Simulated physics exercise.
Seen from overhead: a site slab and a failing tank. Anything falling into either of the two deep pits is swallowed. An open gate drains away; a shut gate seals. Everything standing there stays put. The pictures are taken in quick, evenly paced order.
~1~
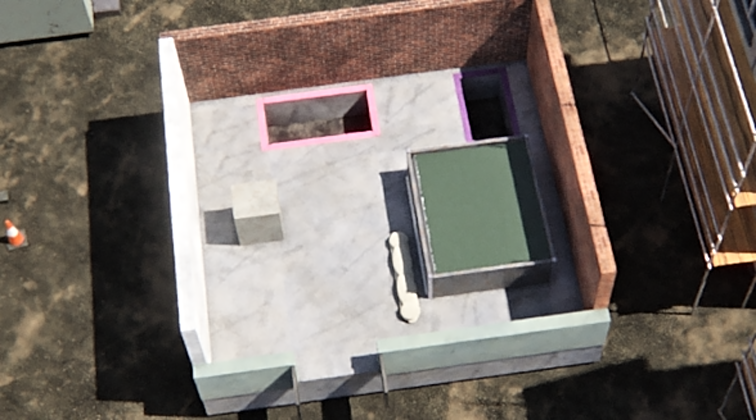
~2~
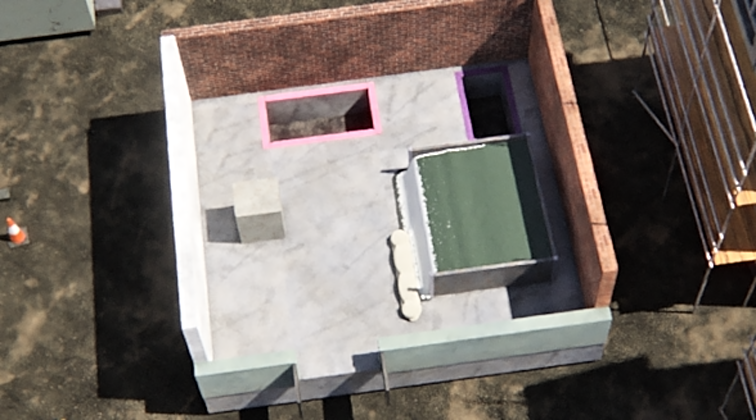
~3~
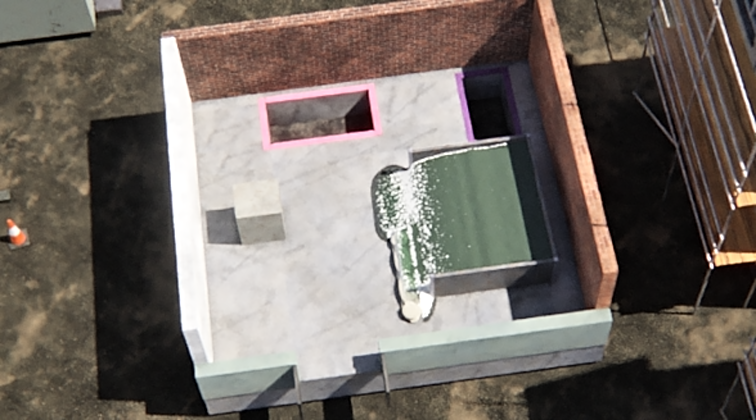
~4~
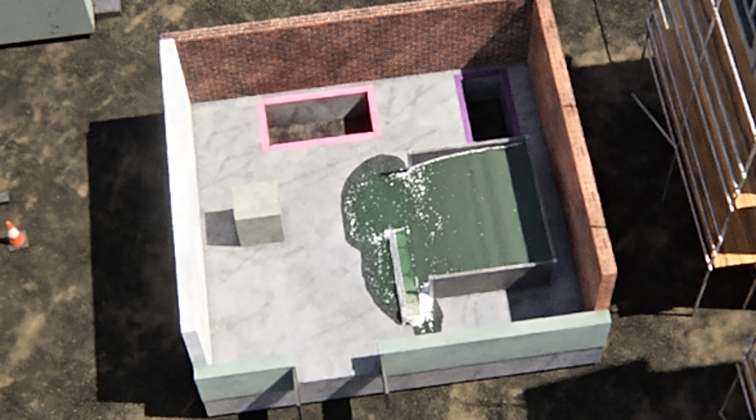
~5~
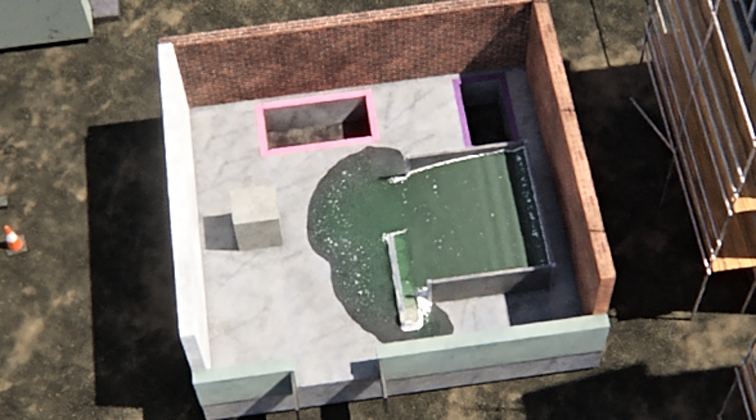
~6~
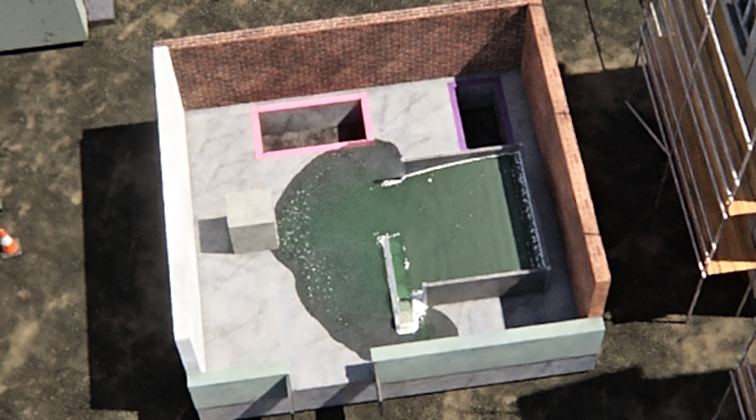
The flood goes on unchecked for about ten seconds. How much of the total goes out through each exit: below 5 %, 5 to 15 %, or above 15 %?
The gate is going to swallow a share of five up to fifteen per cent; the purple pit is going to swallow a share short of five per cent; the pink pit is going to swallow a share past fifteen per cent.
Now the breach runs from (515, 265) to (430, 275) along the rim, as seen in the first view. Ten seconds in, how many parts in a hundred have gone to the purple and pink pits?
The purple pit takes 15 per cent and the pink pit 15 per cent.
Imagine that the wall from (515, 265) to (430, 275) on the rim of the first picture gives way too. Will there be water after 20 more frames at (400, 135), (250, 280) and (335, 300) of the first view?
Well, the first is missed by the spill, the next hit by the spill, the last hit by the spill.
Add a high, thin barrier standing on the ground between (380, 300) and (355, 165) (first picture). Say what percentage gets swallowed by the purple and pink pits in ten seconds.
I'd give purple roughly 15 % and pink roughly 25 %.
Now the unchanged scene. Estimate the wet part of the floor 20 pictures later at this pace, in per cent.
I reckon around 75 %.
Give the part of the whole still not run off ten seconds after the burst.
Estimate: Near 52 %.
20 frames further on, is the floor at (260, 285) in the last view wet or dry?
Soaked.
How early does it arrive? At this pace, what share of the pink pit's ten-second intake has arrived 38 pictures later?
Share at that point: Close to 60 in a hundred.
A moment on, water covers 55 % of the floor; the gate 0 %, the purple pit 0 %, the pink pit 1 %.
Next, water covers 70 % of the floor; the gate 1 %, the purple pit 0 %, the pink pit 4 %.
Then, water covers 75 % of the floor; the gate 2 %, the purple pit 0 %, the pink pit 10 %.
Later, water covers 80 % of the floor; the gate 5 %, the purple pit 0 %, the pink pit 24 %.
In the end, water covers 85 % of the floor; the gate 9 %, the purple pit 1 %, the pink pit 38 %.
